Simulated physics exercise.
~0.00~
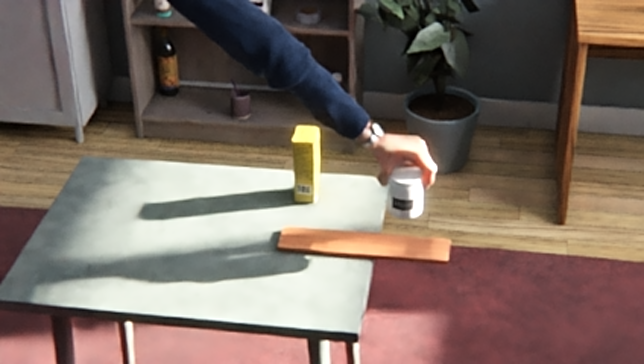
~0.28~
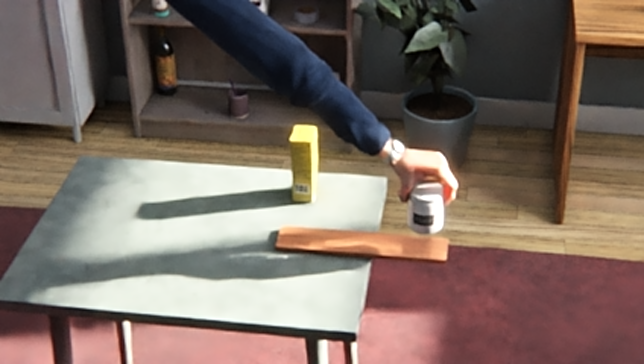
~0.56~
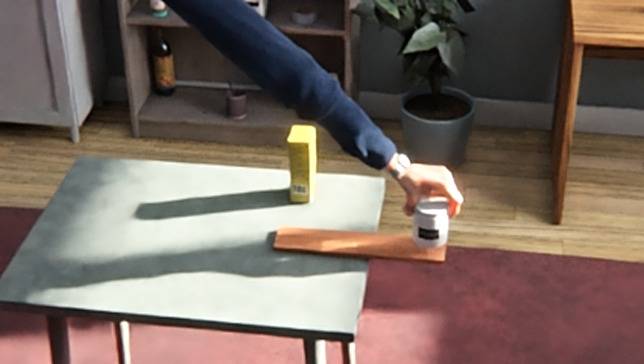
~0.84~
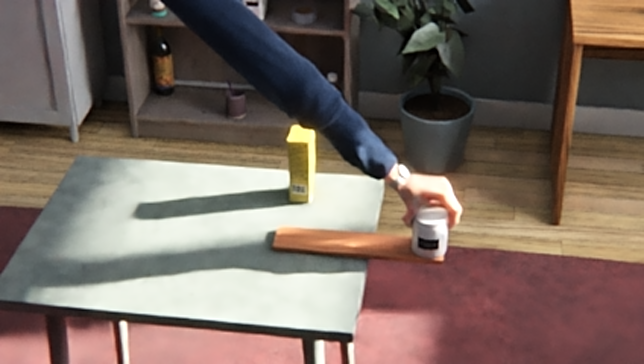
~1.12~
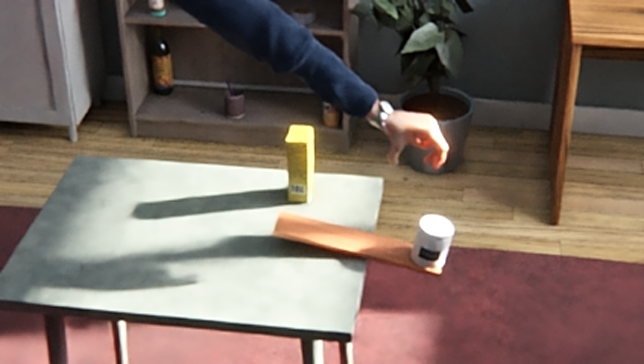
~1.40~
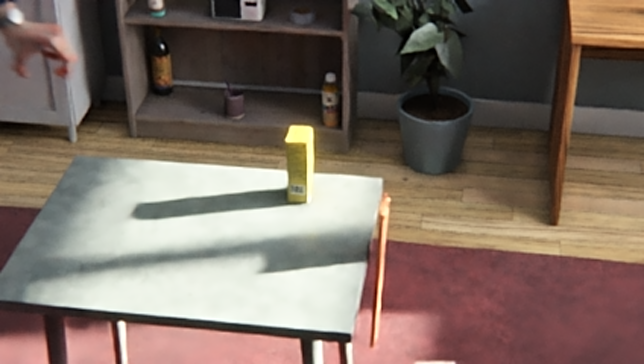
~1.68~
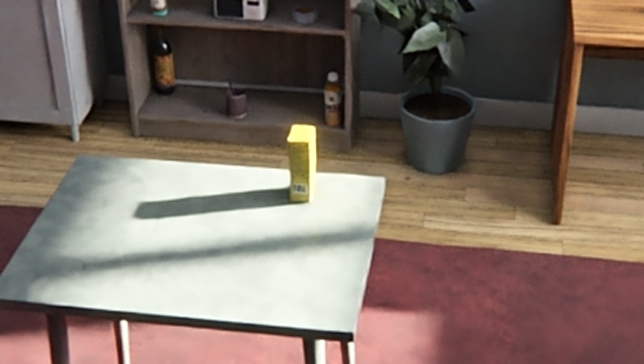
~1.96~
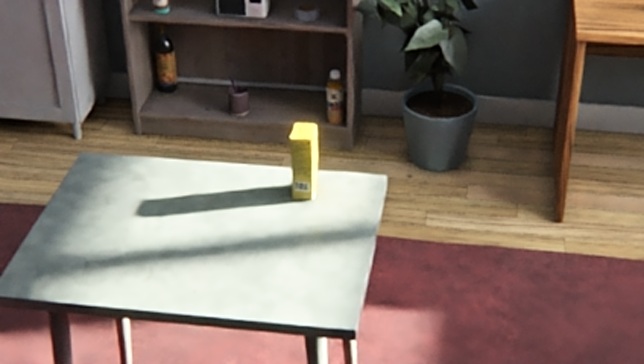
A hand sets a white jar on an overhanging orange plank, which tips and falls off.
